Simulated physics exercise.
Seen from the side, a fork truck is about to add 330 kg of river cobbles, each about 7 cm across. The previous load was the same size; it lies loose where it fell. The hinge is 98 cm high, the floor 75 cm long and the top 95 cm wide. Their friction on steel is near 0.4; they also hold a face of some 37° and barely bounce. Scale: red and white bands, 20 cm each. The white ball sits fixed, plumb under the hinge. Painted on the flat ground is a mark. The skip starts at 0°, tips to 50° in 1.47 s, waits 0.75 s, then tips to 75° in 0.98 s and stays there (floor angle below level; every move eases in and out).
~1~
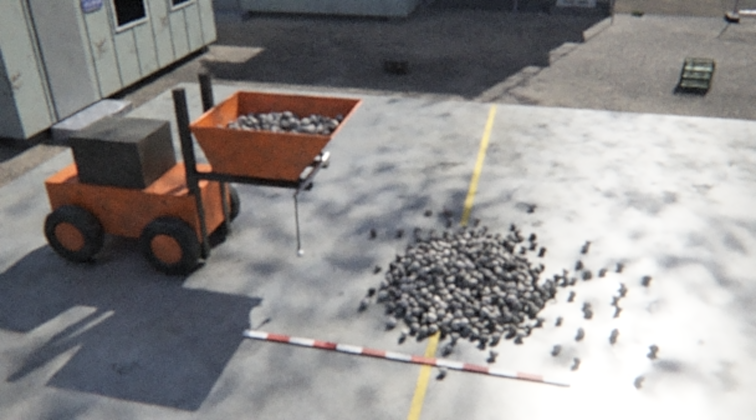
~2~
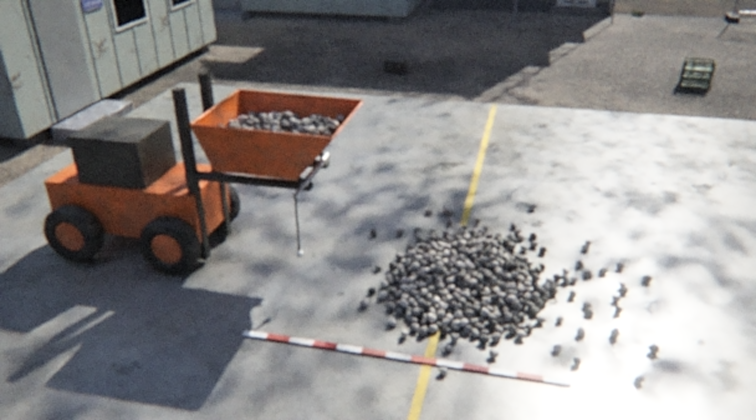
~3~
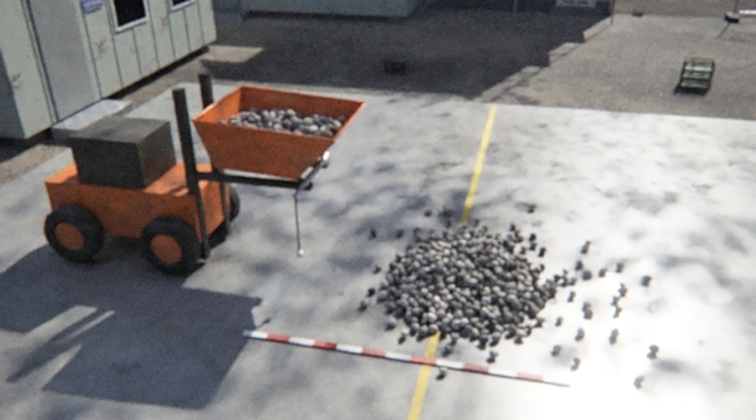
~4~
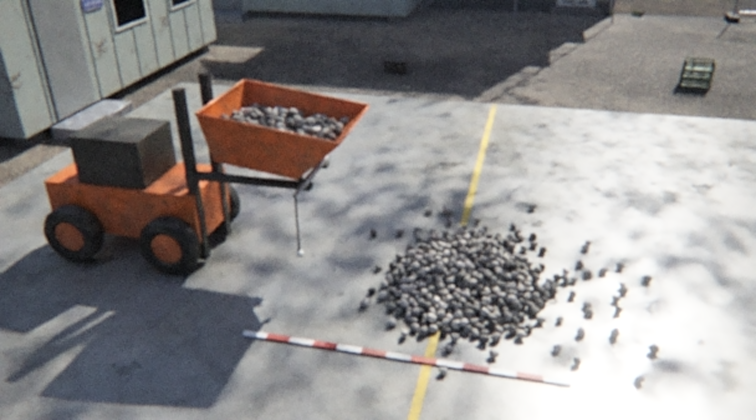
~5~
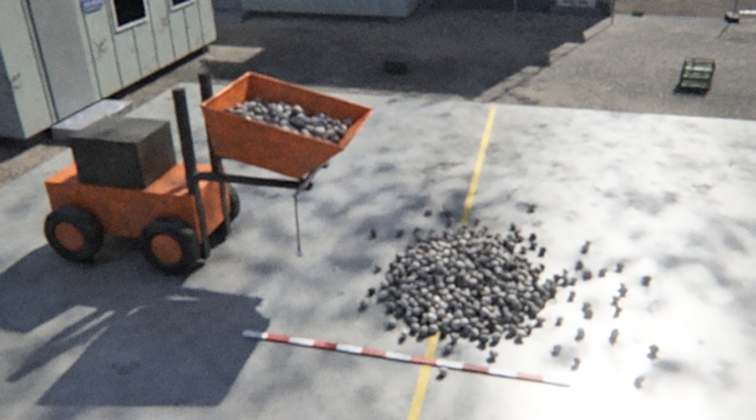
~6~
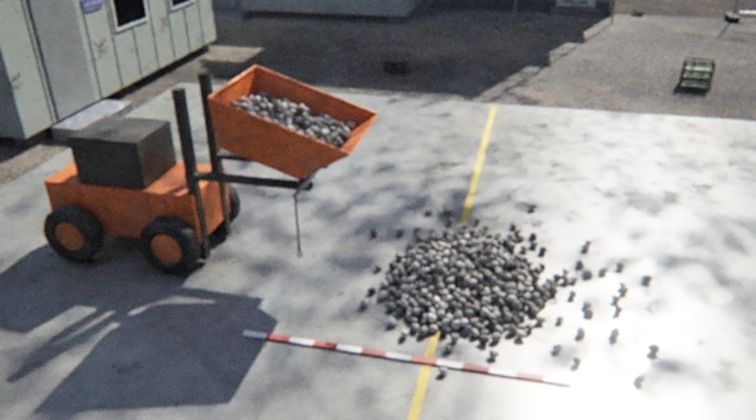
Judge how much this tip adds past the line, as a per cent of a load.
Close to 17 parts in a hundred of a load.
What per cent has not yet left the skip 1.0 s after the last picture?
Roughly 100 per cent is still inside.
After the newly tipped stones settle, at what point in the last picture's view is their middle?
Their middle is at about (417, 264).
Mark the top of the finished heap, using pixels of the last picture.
The crest lands at roughly (428, 246).
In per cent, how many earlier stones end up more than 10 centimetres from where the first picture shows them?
Near 5 per cent, I reckon.
Then, 0.5 s after the last picture the floor is at 42°; in per cent of one load, 100 in the skip, 38 short of the line, 62 past the line; the foremost stones are at (630, 304).
Then, 1.0 s after the last picture the floor is at 50°; in per cent of one load, 100 in the skip, 38 short of the line, 62 past the line; the foremost stones are at (630, 304).
Then, 3.1 s after the last picture the floor is at 75°; in per cent of one load, 26 in the skip, 108 short of the line, 66 past the line; the foremost stones are at (630, 304).
Then, 5.5 s after the last picture the floor is at 75°; in per cent of one load, 0 in the skip, 121 short of the line, 79 past the line; the foremost stones are at (630, 304). Net gain past the line, 17.
